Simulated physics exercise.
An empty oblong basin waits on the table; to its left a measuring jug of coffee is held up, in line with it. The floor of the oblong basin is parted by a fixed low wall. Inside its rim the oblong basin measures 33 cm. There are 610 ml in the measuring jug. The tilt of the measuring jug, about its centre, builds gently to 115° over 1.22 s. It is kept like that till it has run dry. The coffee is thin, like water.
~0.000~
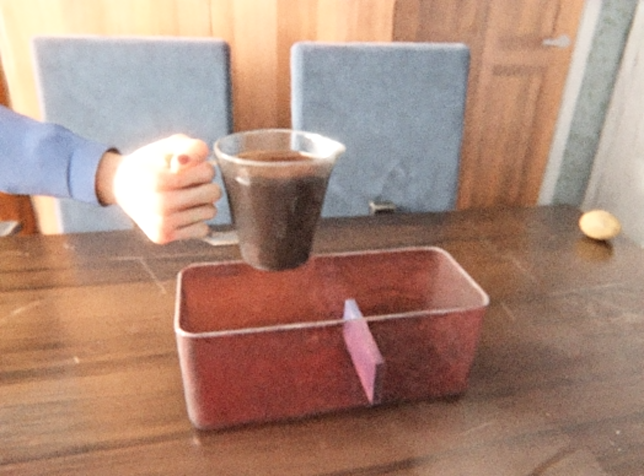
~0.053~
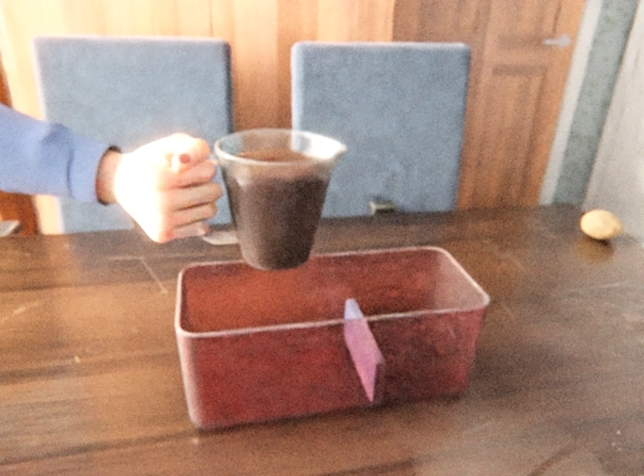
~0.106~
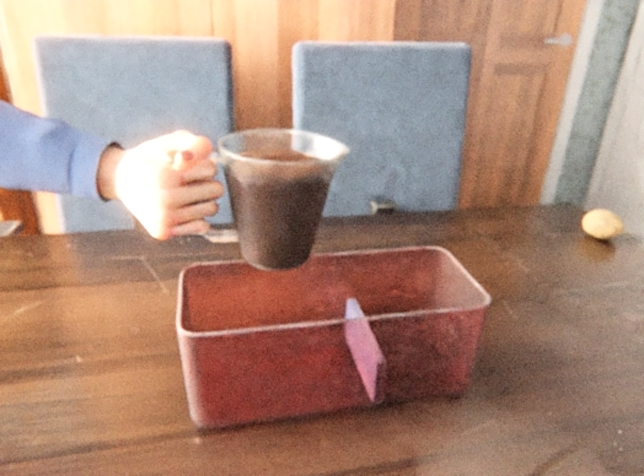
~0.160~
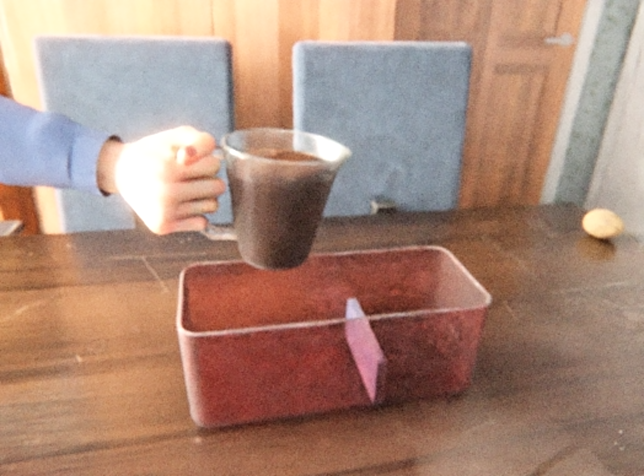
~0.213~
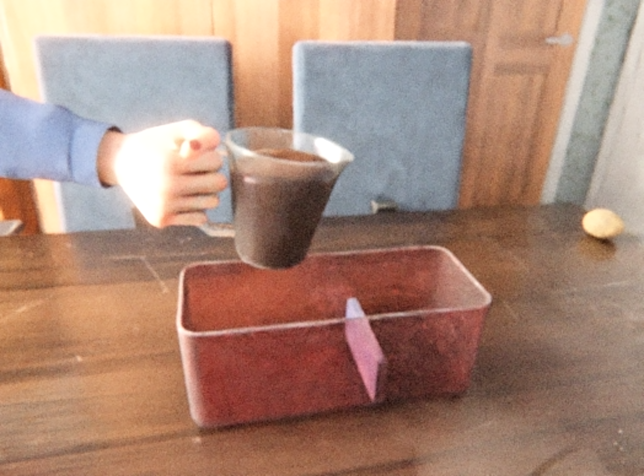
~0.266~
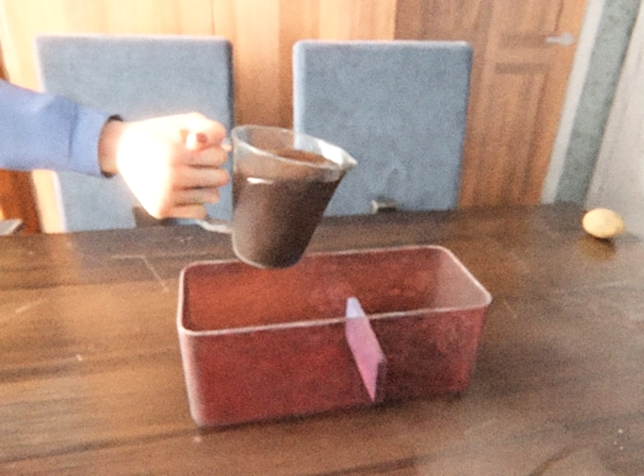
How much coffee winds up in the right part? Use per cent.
Roughly 78 per cent is past the wall.
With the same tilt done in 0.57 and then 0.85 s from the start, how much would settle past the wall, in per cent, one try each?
First 45, then 65 per cent.
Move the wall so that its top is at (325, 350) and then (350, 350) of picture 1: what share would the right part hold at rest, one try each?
In turn about 95 and 75 per cent.
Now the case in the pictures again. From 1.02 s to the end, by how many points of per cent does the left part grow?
Near 10 in a hundred.
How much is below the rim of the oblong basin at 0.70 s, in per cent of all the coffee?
Some 14 per cent.
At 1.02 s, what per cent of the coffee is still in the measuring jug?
Near 10 in a hundred.
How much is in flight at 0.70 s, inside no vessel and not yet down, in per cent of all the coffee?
About 18 per cent.
Then, 0.70 s in, the tilt is 71° and 68 per cent is still to pour, 0 is left of the wall and 14 right of it.
Then, 1.02 s in, the tilt is 108° and 9 per cent is still to pour, 12 is left of the wall and 72 right of it.
Then, 1.36 s in, the tilt is 115° and 0 per cent is still to pour, 22 is left of the wall and 78 right of it.
Then, 1.72 s in, the tilt is 115° and 0 per cent is still to pour, 22 is left of the wall and 78 right of it.
Finally, 22 per cent lies left of the wall, 78 right of it and 0 outside.
